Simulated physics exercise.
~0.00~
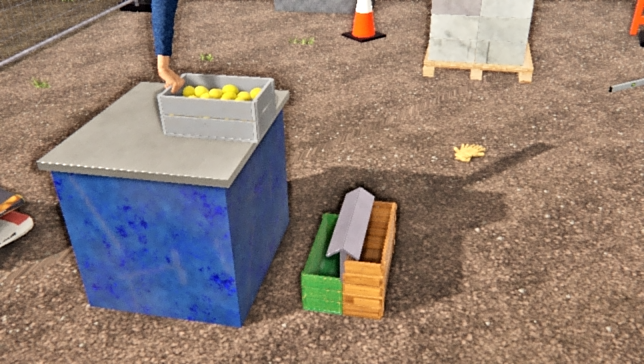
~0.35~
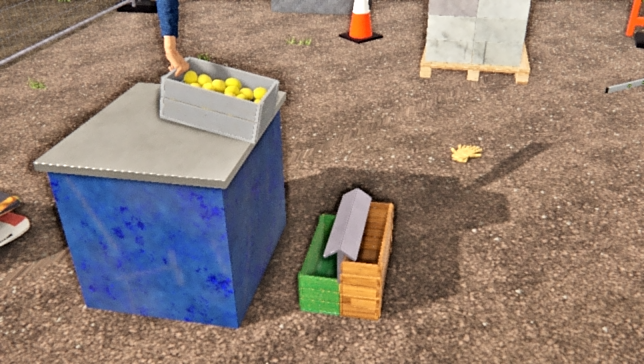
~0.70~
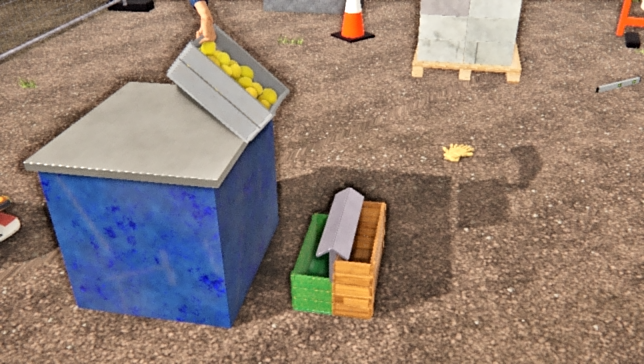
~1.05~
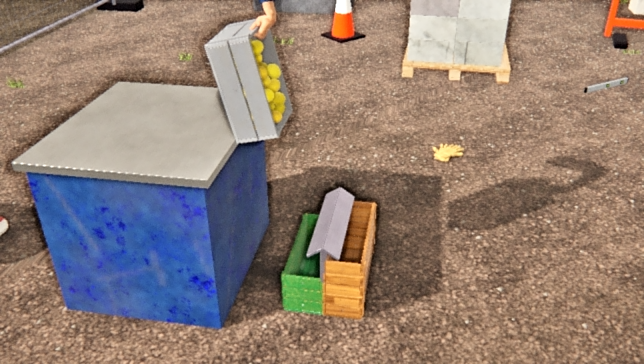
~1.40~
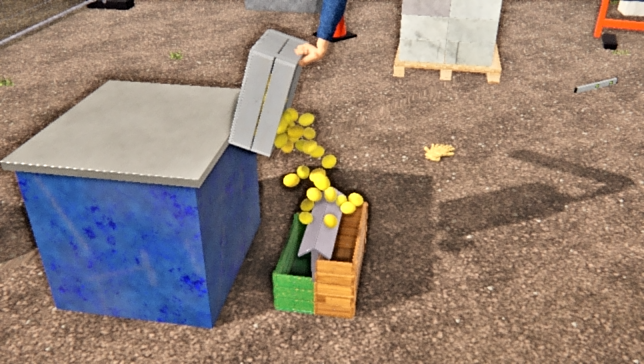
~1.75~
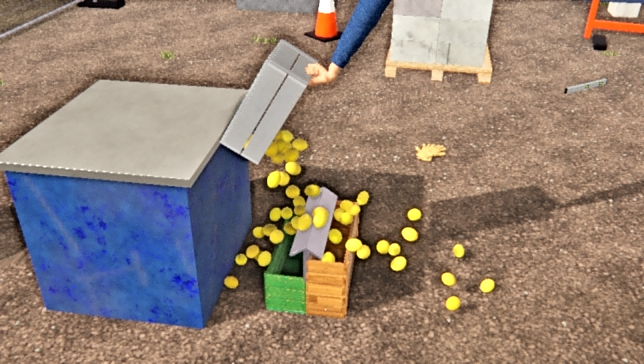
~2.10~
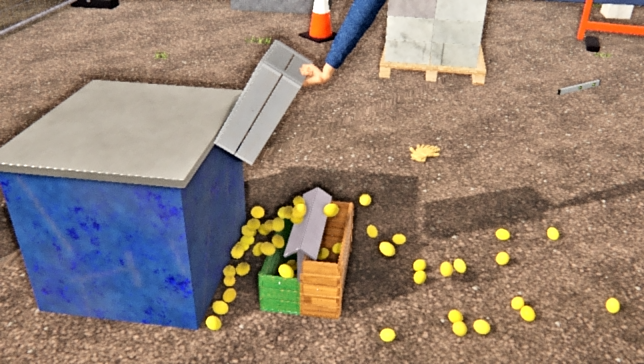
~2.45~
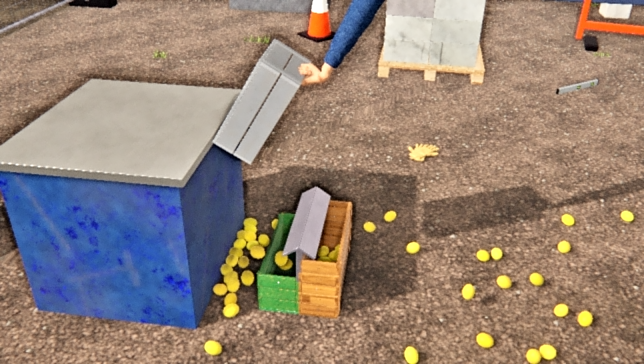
A grey crate full of yellow lemons sits on the grey top of a blue bench in a gravel yard, seen from above, with an orange cone and a pallet of slabs behind. To the right, a green tub and a wooden bin stand side by side under a grey ridge. A hand tips the crate over the bench's right edge until the lemons tumble out. They strike the ridge and scatter, many rolling away right across the gravel. The crate stays tilted, with lemons heaped between bench and tub, some in the containers and others strewn widely.
